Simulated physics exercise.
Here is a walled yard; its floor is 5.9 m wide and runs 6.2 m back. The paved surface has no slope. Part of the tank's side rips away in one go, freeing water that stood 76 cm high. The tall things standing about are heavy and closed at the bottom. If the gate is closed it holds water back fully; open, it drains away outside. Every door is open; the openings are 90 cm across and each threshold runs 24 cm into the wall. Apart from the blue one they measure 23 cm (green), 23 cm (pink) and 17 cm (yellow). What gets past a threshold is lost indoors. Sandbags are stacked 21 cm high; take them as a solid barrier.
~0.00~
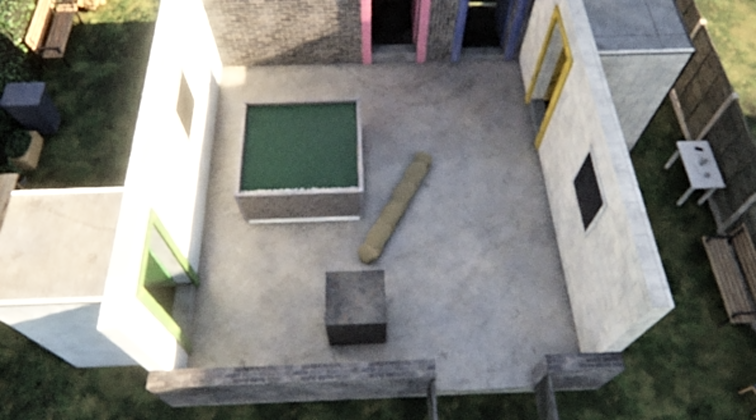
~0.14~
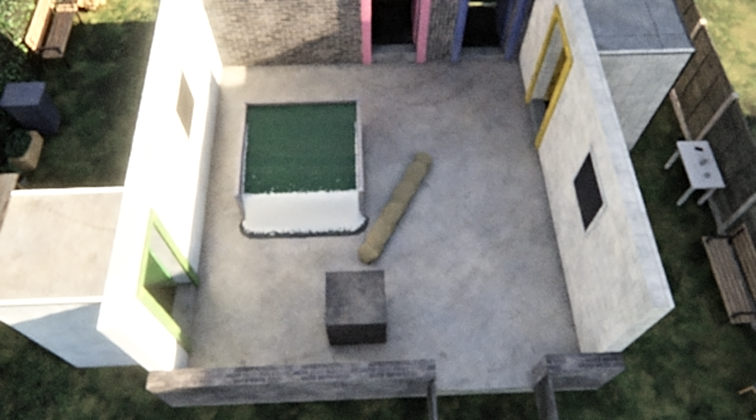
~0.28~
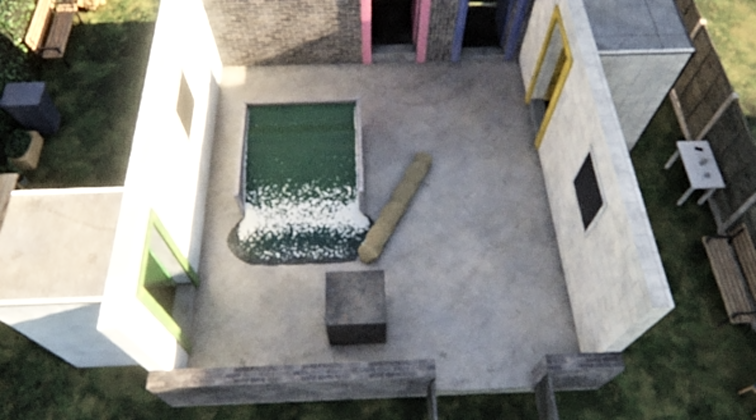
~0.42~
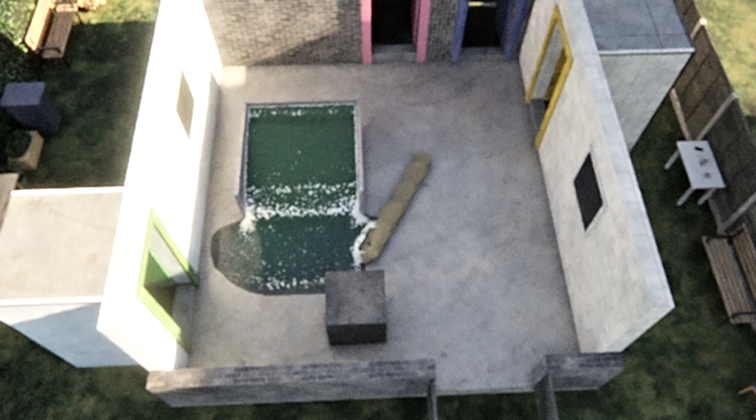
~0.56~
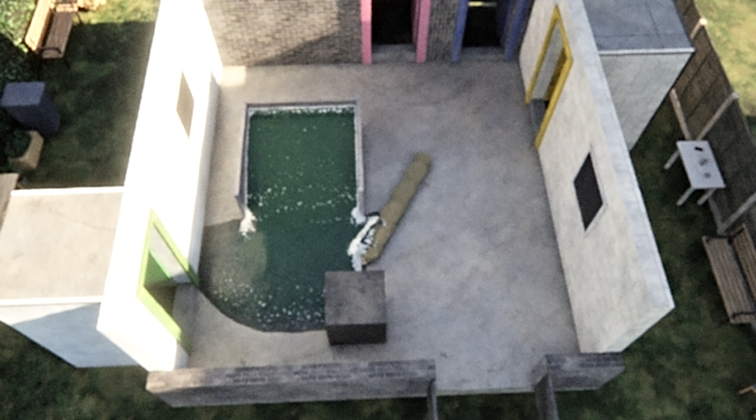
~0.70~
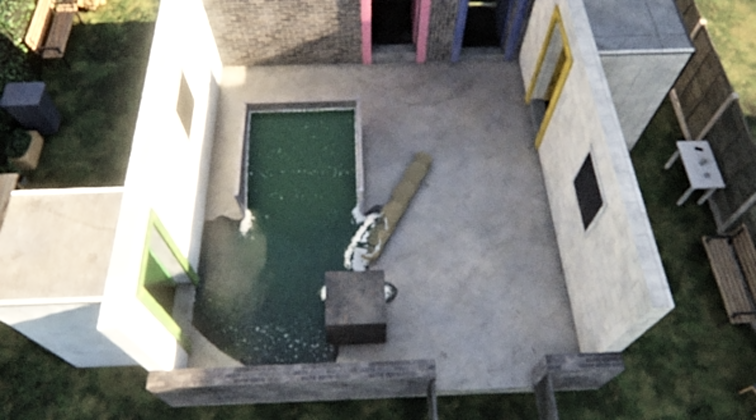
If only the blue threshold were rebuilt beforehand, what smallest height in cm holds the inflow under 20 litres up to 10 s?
Some 8.5 cm above the ground.
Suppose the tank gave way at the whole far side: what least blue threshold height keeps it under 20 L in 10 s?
Then roughly 12.5 cm.
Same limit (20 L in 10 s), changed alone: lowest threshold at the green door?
About 28 cm at green.
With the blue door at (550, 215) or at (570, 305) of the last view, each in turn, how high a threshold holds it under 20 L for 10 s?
About 6.5 and 15 cm.
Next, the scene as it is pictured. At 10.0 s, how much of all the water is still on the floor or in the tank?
About 92 per cent.
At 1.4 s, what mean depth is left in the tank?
Roughly 33 cm on average.
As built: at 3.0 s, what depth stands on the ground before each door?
In cm: Green 26, pink 0, blue 0, yellow 0.
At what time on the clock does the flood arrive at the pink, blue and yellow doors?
Arrival: Pink 4.0 s, blue 5.0 s, yellow 3.4 s.
After 1.4 s water covers 30 % of the floor, deepest (49 cm) near (273, 368); it has not reached the blue door.
After 3.0 s water covers 55 % of the floor, deepest (32 cm) near (321, 331); it has not reached the blue door.
After 10.0 s water covers 95 % of the floor, deepest (14 cm) near (187, 371); 9 cm at the blue door, 11 litres in over its 10 cm threshold.
At the blue door as built, the water arrived by 5.2 s and peaked near 14 cm at 7.2 s.
With a threshold of 7 cm, 36 litres would have come in within the 10 s; with 10 cm, 11 litres. So under 20 litres takes about 8.5 cm.
